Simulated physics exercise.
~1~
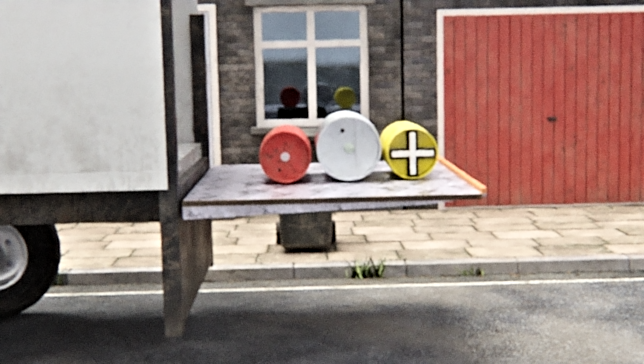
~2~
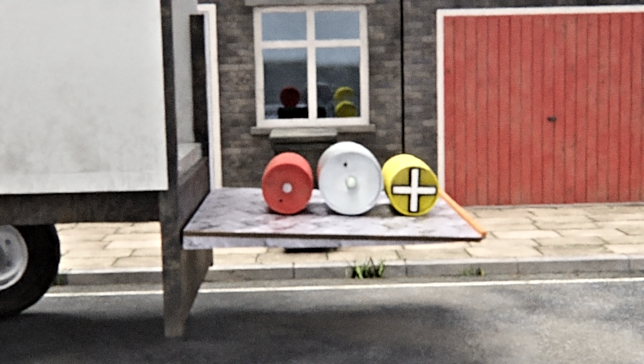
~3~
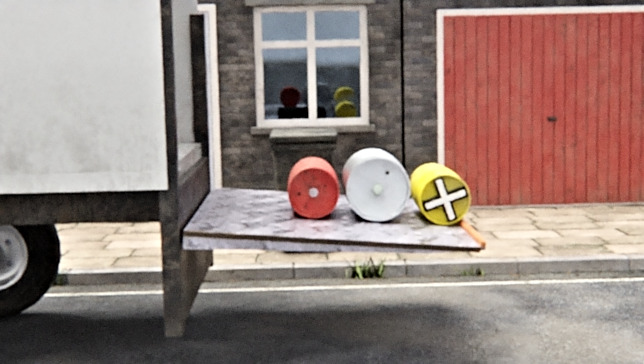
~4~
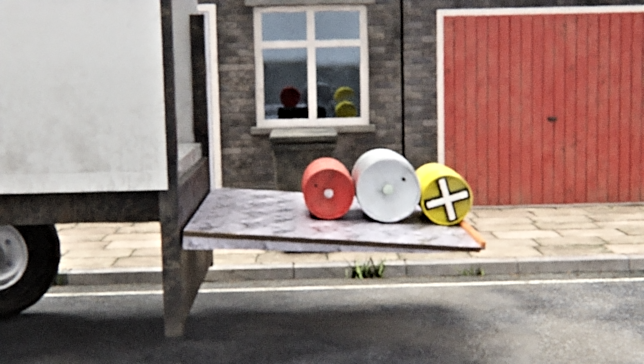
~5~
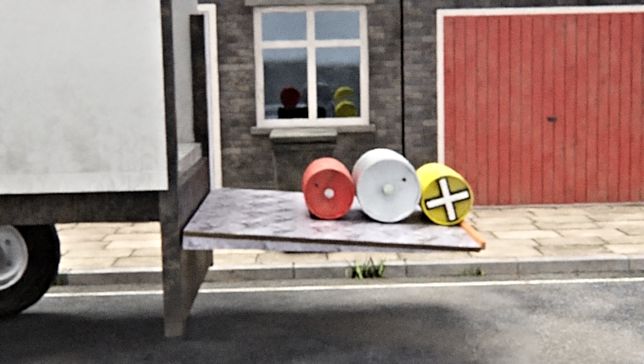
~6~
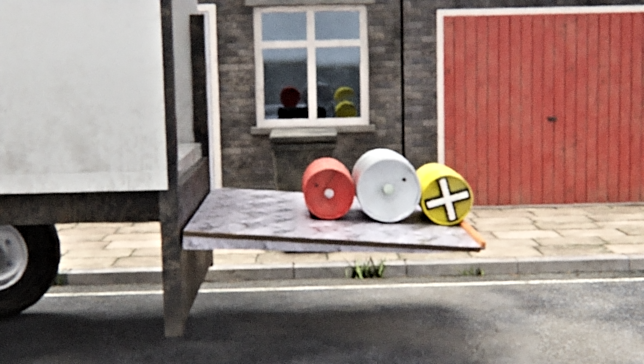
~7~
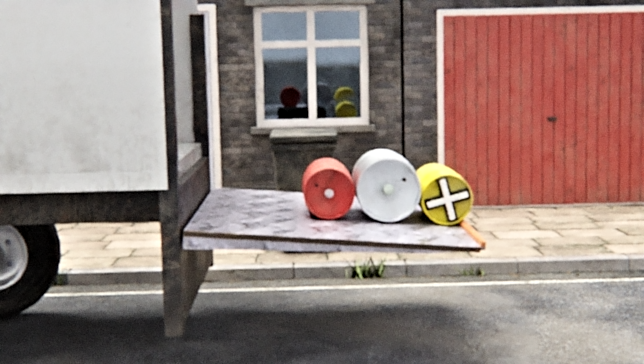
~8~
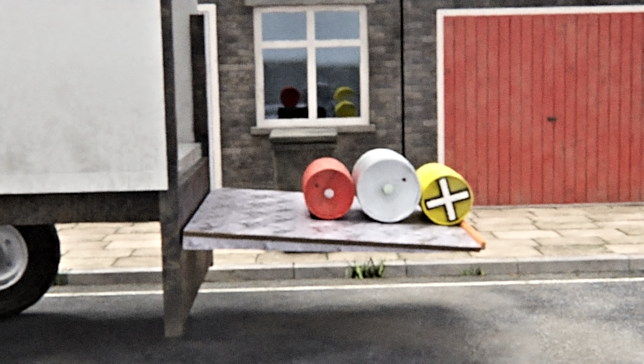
Three kegs roll right as the lorry's tail-lift drops and tilts, then rest together at its edge.
